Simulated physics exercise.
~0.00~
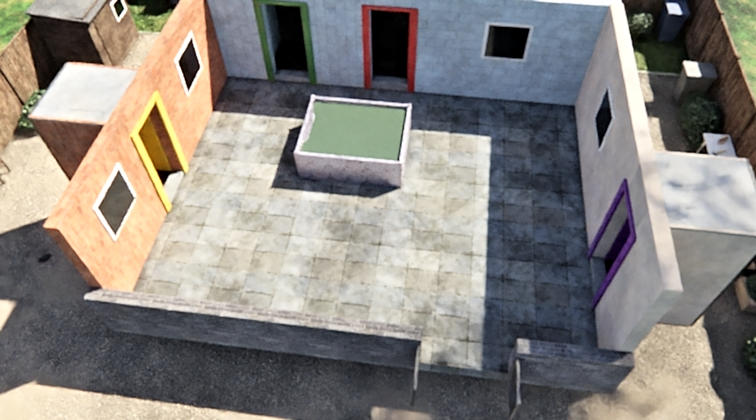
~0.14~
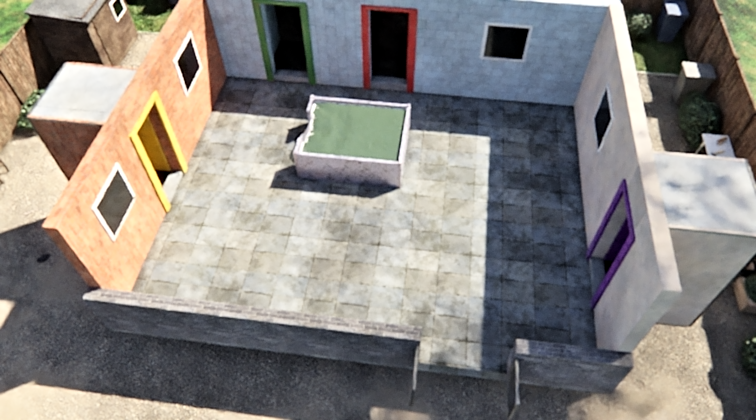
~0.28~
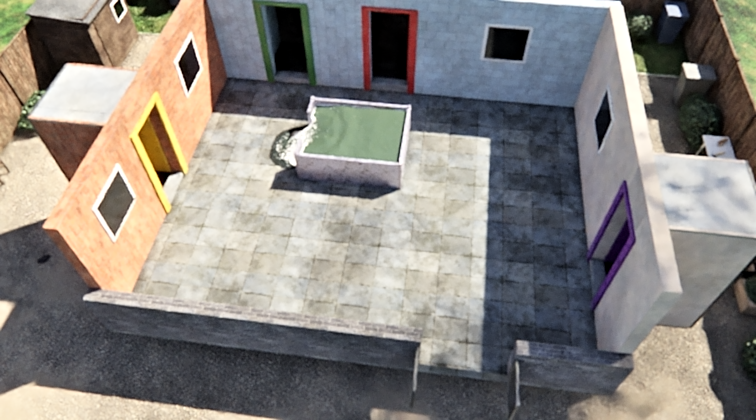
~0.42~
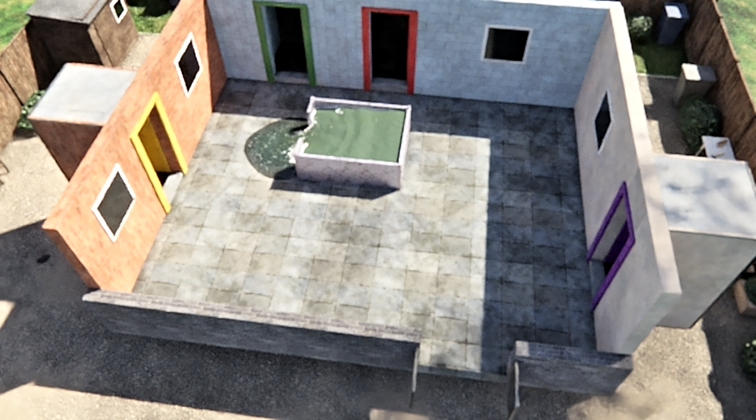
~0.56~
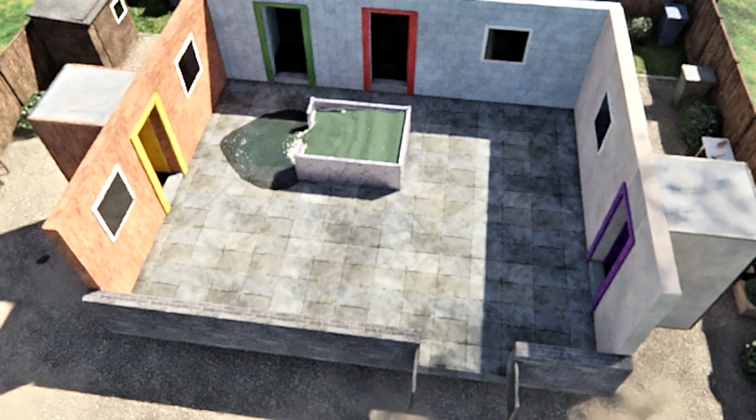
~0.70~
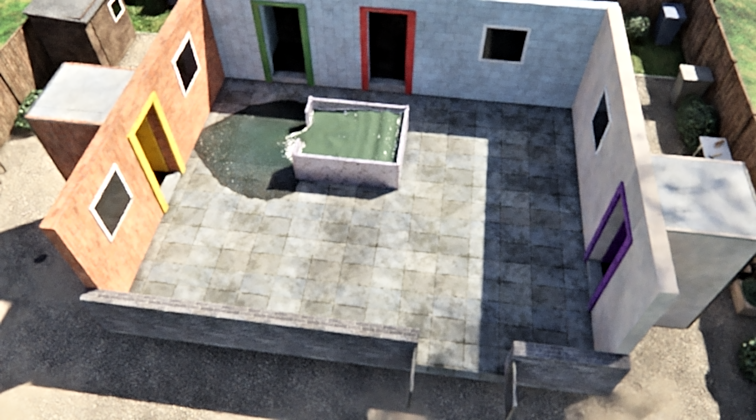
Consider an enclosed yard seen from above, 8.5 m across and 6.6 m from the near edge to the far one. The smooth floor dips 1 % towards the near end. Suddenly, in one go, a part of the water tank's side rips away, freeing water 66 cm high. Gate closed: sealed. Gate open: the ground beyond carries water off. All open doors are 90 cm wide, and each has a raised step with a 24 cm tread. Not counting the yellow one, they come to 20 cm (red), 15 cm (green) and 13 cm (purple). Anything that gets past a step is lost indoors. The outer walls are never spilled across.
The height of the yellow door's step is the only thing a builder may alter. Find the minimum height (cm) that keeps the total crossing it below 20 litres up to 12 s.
The minimum is roughly 13 cm.
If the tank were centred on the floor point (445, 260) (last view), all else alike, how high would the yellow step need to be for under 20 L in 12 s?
It should be around 11.0 cm high.
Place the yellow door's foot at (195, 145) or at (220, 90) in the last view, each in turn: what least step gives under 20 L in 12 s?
First place around 22 cm, second around 19 cm.
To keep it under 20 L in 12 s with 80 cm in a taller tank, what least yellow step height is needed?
You'd need a step of close to 17 cm.
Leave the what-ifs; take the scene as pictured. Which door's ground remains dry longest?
Purple.
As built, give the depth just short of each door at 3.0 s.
Depth (cm): Yellow 14 / red 0 / green 11 / purple 0.
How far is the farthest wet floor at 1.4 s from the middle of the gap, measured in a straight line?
Roughly 3.2 m from the gap.
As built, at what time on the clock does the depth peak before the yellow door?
1.6 s.
After 1.4 s water covers 15 % of the floor, deepest (33 cm) near (299, 146); 16 cm at the yellow door, 0 litres in over its 10 cm step.
After 3.0 s water covers 20 % of the floor, deepest (24 cm) near (119, 313); 14 cm at the yellow door, 32 litres in over its 10 cm step.
After 12.0 s water covers 90 % of the floor, deepest (9 cm) near (119, 313); 5 cm at the yellow door, 45 litres in over its 10 cm step.
At the yellow door as built, the water arrived by 1.2 s and peaked near 18 cm at 1.6 s.
With a step of 10.5 cm, 40 litres would have come in within the 12 s; with 14.5 cm, 12 litres. So under 20 litres takes about 13 cm.
